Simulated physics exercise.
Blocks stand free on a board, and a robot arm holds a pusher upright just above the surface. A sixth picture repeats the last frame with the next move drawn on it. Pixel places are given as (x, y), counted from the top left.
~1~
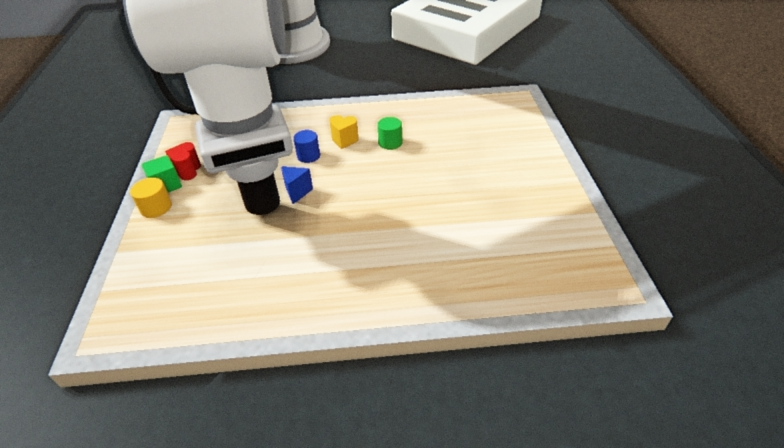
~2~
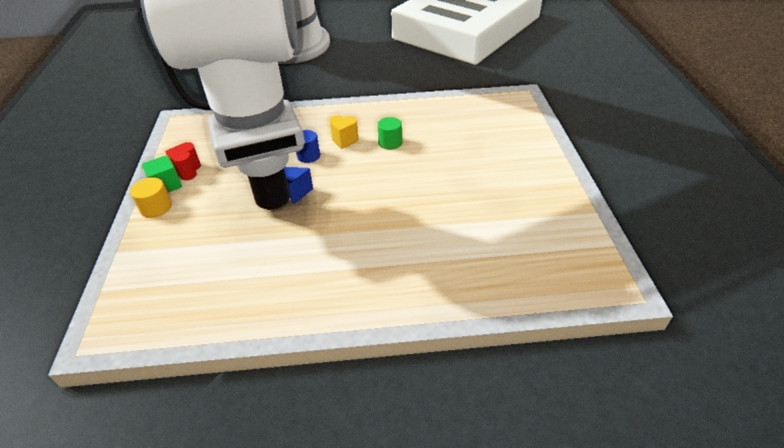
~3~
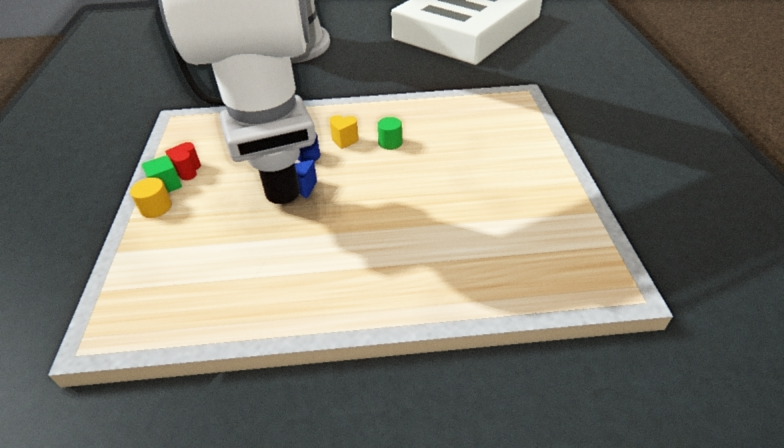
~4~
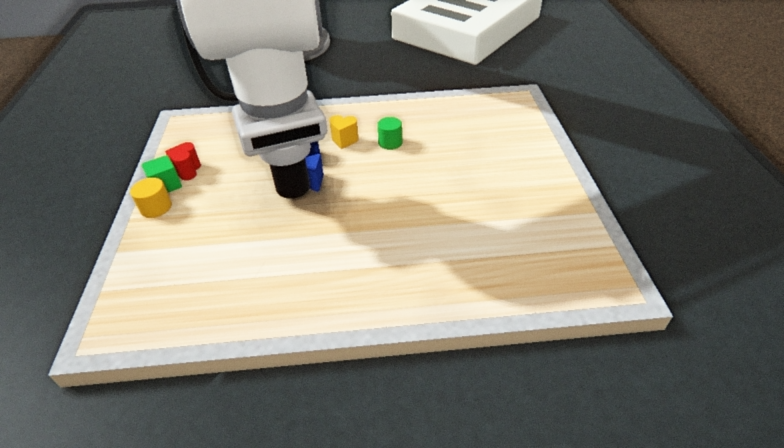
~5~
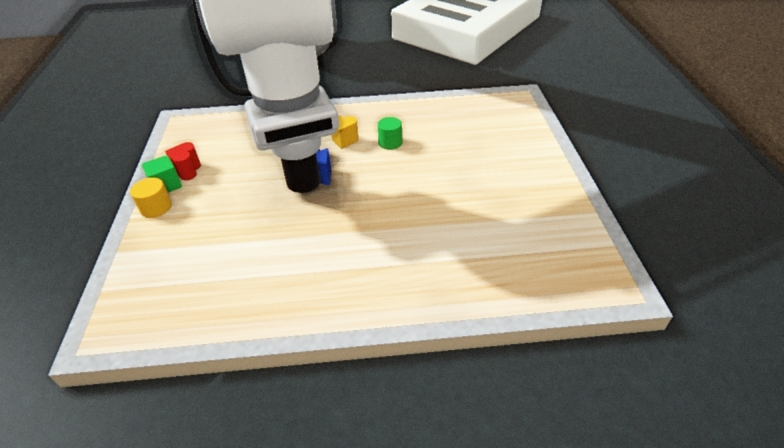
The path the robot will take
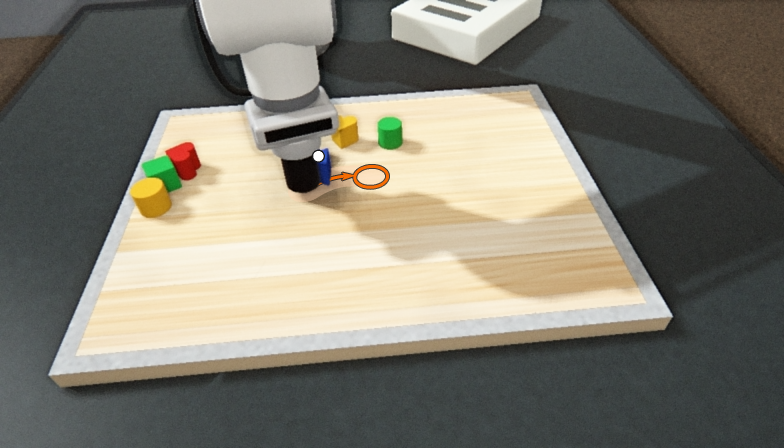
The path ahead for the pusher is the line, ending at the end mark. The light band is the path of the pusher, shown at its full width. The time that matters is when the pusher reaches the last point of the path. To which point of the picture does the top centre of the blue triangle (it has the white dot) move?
Its top centre is at about (349, 140).
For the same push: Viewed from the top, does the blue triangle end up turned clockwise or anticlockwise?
The answer is counter-clockwise.
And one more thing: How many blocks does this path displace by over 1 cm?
It will shift just one block.
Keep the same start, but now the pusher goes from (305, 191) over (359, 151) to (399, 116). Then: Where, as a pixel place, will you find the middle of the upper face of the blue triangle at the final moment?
My prediction: (409, 86).
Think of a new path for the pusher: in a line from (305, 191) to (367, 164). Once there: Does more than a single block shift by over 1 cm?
Answer: No.
Path on the board, from (305, 191) through (325, 181) and (348, 176) to (371, 177); the dot is on the blue triangle.
The first path, step by step. Halfway along, pusher at (336, 169); blue triangle at (345, 142), turned 15° anticlockwise.
At the end, pusher at (371, 168); blue circle in place; blue triangle at (349, 140), turned 30° anticlockwise.
